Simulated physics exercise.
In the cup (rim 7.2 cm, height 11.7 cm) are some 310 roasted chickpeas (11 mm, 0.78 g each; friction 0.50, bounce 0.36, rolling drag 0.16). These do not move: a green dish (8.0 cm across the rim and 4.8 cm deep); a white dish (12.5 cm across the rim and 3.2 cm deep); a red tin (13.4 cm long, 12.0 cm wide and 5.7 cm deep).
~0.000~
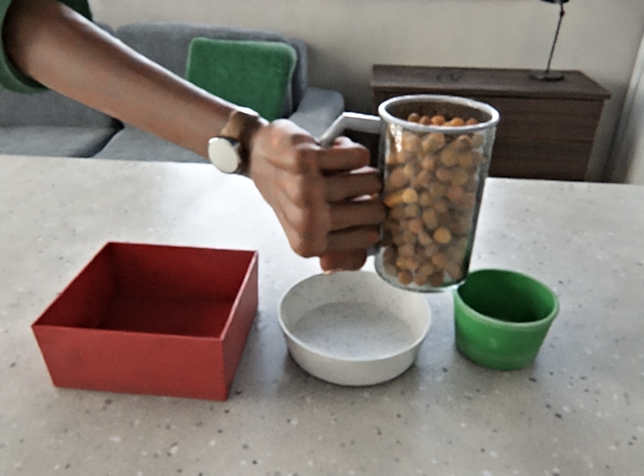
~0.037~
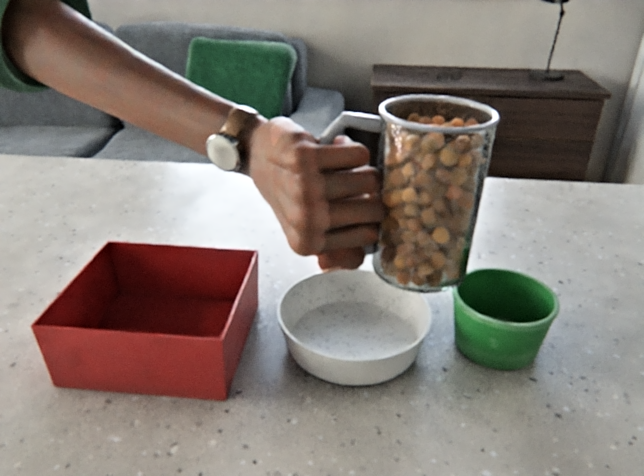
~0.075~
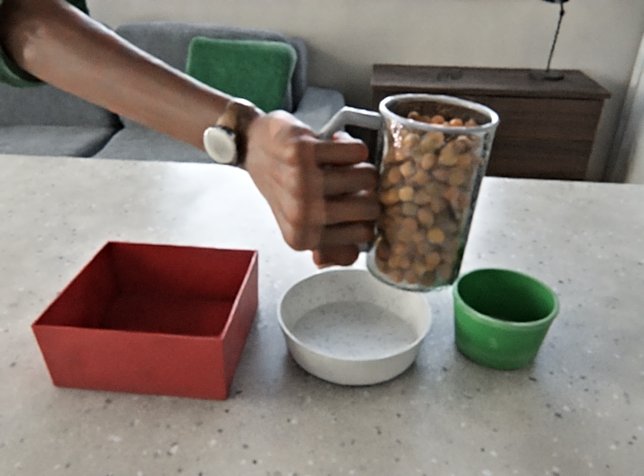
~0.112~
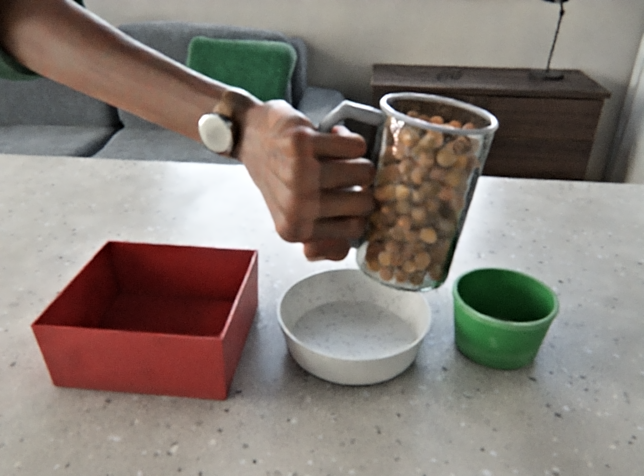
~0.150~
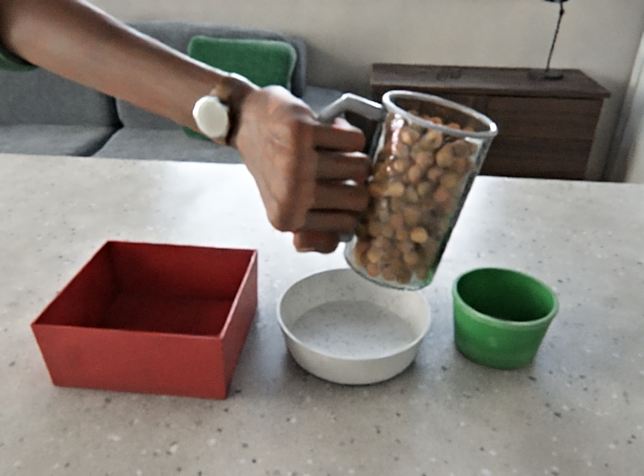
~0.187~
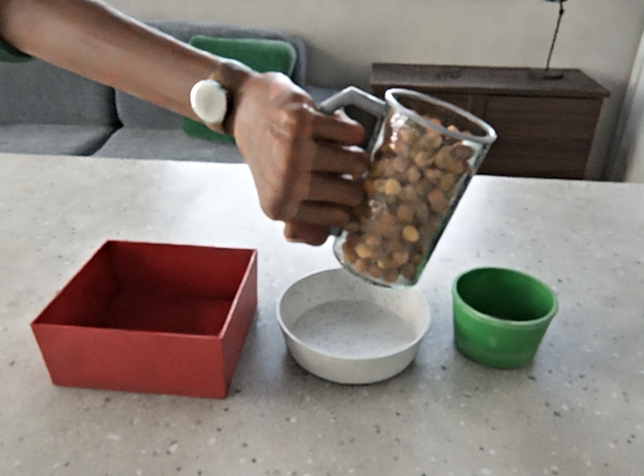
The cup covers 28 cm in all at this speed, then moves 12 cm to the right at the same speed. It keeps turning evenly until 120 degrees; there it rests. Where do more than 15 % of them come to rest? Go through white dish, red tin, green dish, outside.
White dish above, red tin below, green dish below, outside below.
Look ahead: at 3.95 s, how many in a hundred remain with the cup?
Some 0 per cent of the load.
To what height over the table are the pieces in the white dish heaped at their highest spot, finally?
Roughly 5.0 cm.
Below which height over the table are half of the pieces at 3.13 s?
Roughly 2 cm.
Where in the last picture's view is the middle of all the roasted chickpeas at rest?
Near (349, 323).
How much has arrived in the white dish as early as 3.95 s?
Near 95 per cent so far.
Then, at 1.32 s, tilt 120 degrees; white dish 80 %, cup 15 %, in the air 5 %; middle of all pieces near (343, 308).
Then, at 2.26 s, tilt 120 degrees; white dish 95 %, outside 5 %; middle of all pieces near (350, 322).
After 3.13 s, tilt 120 degrees; white dish 95 %, outside 5 %; middle of all pieces near (350, 322).
Then, at 3.95 s, tilt 120 degrees; white dish 95 %, outside 5 %; middle of all pieces near (350, 322).
At rest (4.2 s), green dish 0 %, white dish 95 %, cup 0 %, red tin 0 %, outside 5 %.
